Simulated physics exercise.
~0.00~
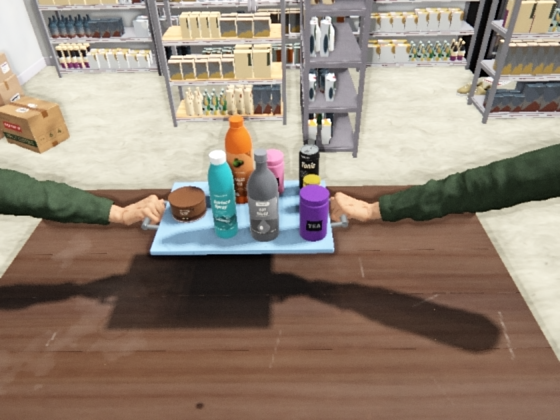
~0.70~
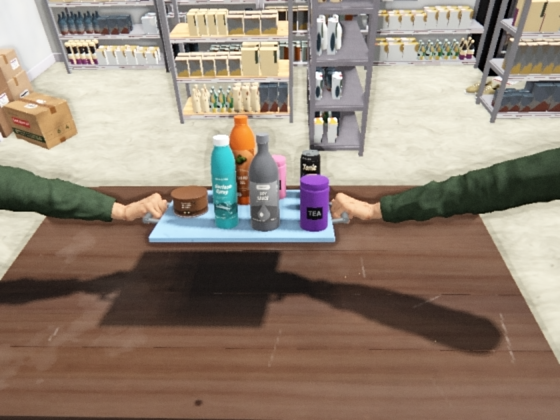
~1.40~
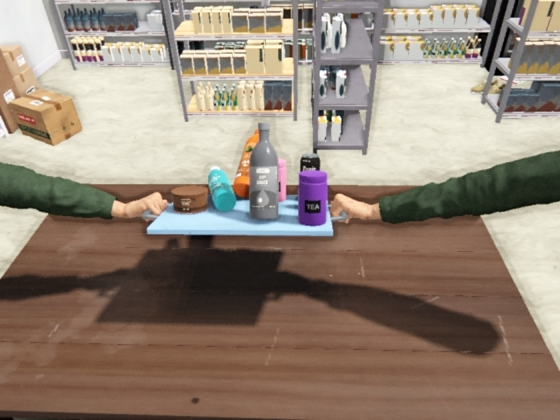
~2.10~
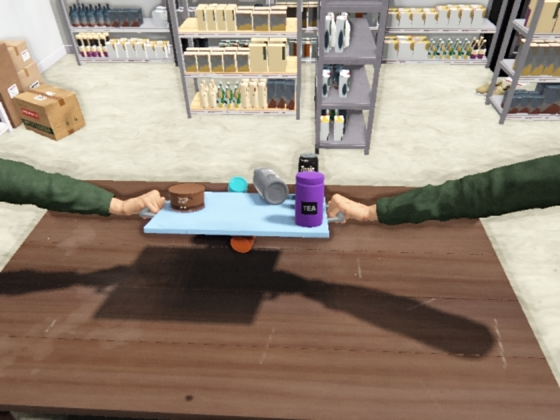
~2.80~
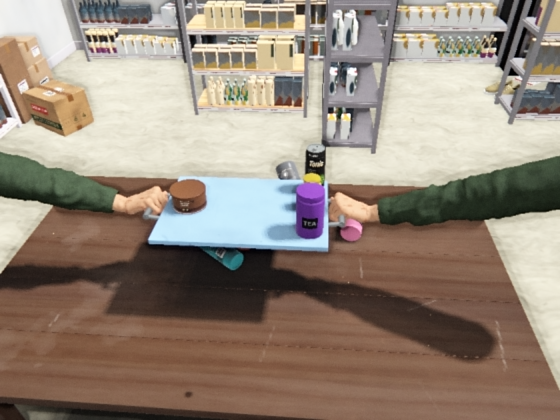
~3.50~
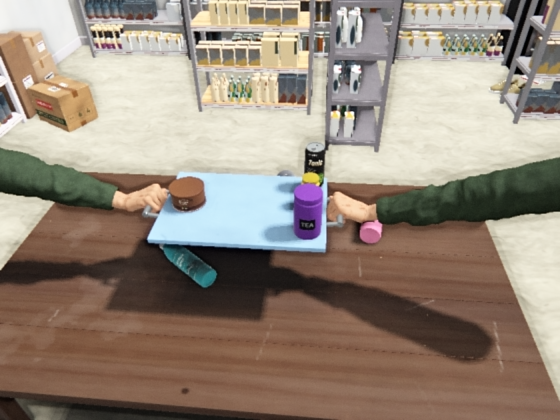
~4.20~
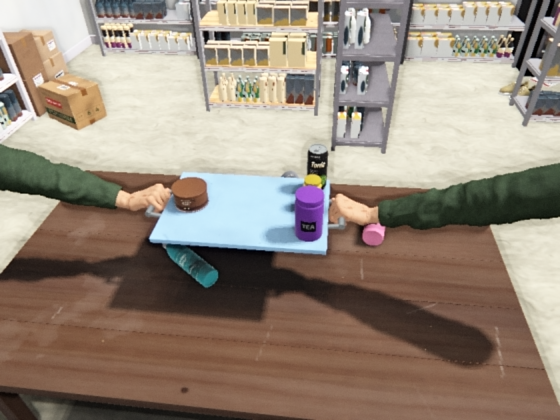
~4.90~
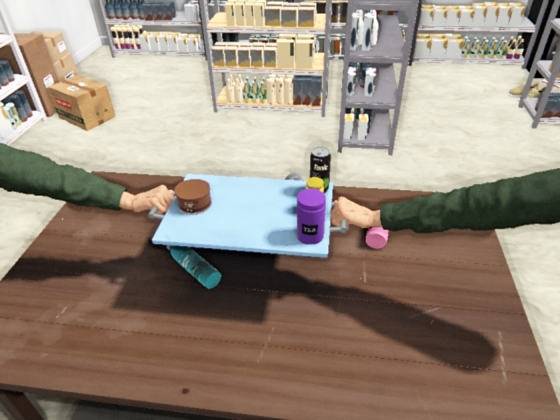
Several bottles toppled and slid off a pale blue tray as two hands tipped its far side down and then levelled it, leaving a turquoise bottle and a pink jar lying on the wooden table while the purple jar and brown tub stayed upright.
